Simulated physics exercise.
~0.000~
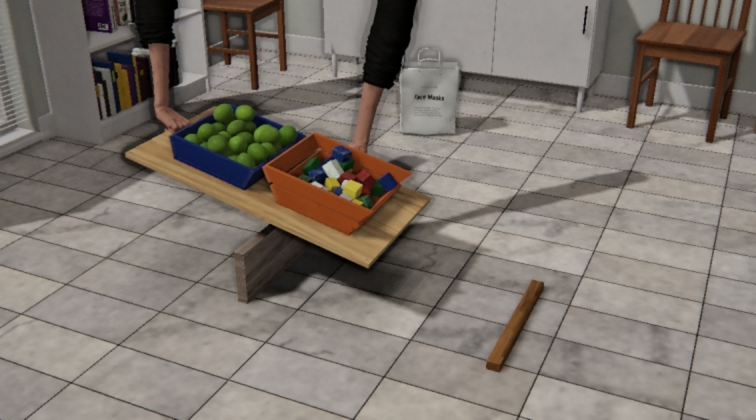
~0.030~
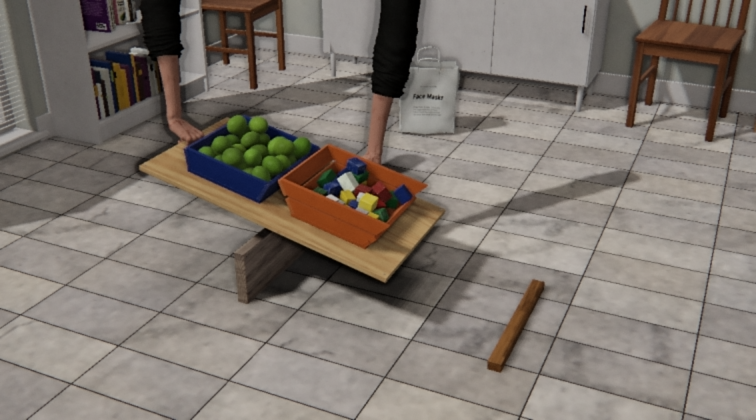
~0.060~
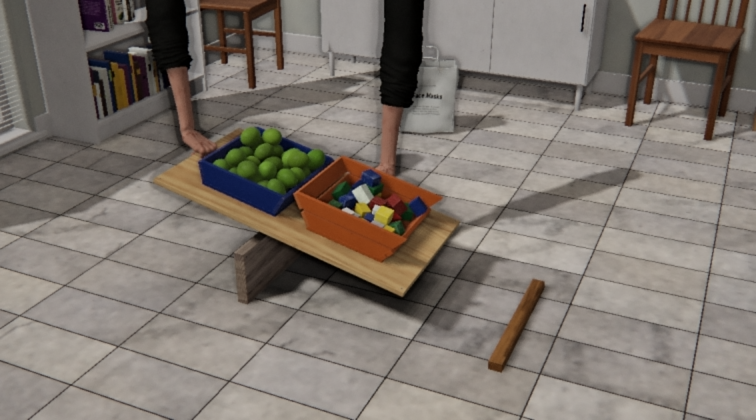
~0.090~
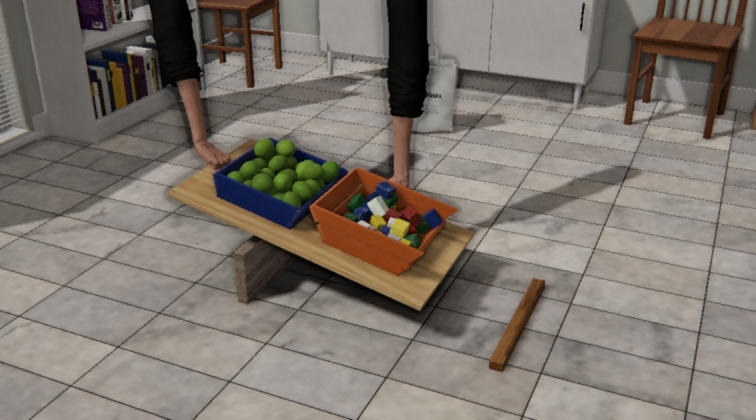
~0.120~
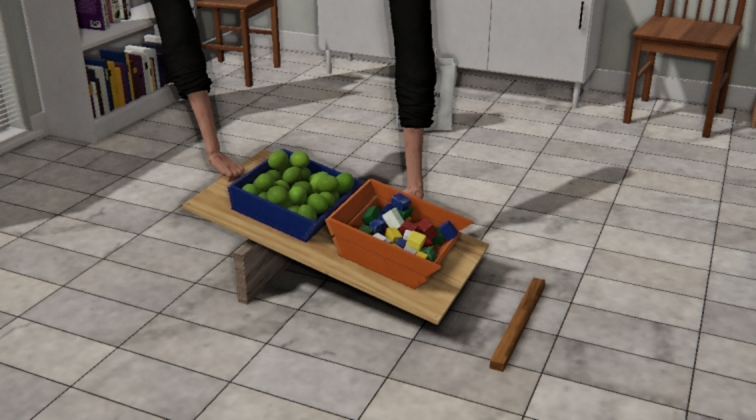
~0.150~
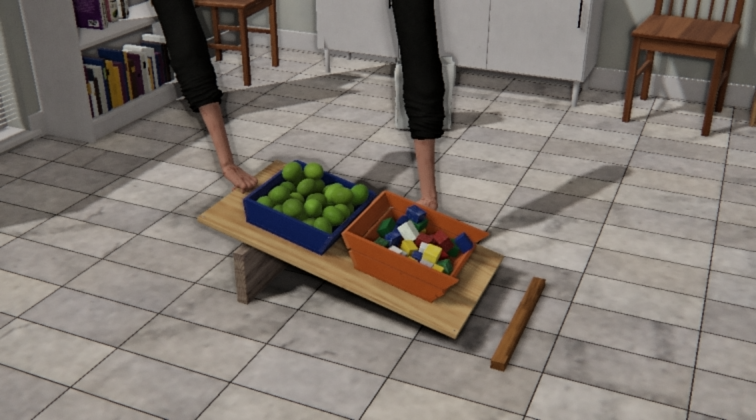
The clip shows two hands holding a tilted wooden board, its right end lower, carrying a blue basket of green fruit and an orange basket of colourful toy blocks, and steadily moving it down and rightward above a tiled floor.
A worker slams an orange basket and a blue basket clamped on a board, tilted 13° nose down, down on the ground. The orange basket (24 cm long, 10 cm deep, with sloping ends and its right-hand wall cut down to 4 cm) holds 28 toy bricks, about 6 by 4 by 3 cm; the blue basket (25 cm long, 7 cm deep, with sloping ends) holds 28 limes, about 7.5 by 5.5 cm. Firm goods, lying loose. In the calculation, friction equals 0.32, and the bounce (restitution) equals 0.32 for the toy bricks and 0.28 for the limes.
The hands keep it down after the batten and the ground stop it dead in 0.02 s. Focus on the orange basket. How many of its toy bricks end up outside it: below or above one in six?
It tips past the one-sixth mark.
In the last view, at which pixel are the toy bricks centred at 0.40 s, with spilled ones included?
(473, 282).
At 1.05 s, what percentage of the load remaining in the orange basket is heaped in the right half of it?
About 80 per cent.
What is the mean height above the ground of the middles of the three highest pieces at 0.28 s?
About 28 cm.
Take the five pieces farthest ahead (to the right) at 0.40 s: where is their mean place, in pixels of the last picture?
They are centred near (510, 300).
After 0.20 s, touchdown against the batten.
After 0.28 s, 0 of 28 out of the orange basket and 0 of 28 out of the blue basket.
After 0.40 s, 3 of 28 out of the orange basket and 1 of 28 out of the blue basket.
After 0.62 s, 7 of 28 out of the orange basket and 1 of 28 out of the blue basket.
Outcome (at 1.05 s), 7 of 28 out of the orange basket and 2 of 28 out of the blue basket. Asked share, 7 of 28, 25 per cent.
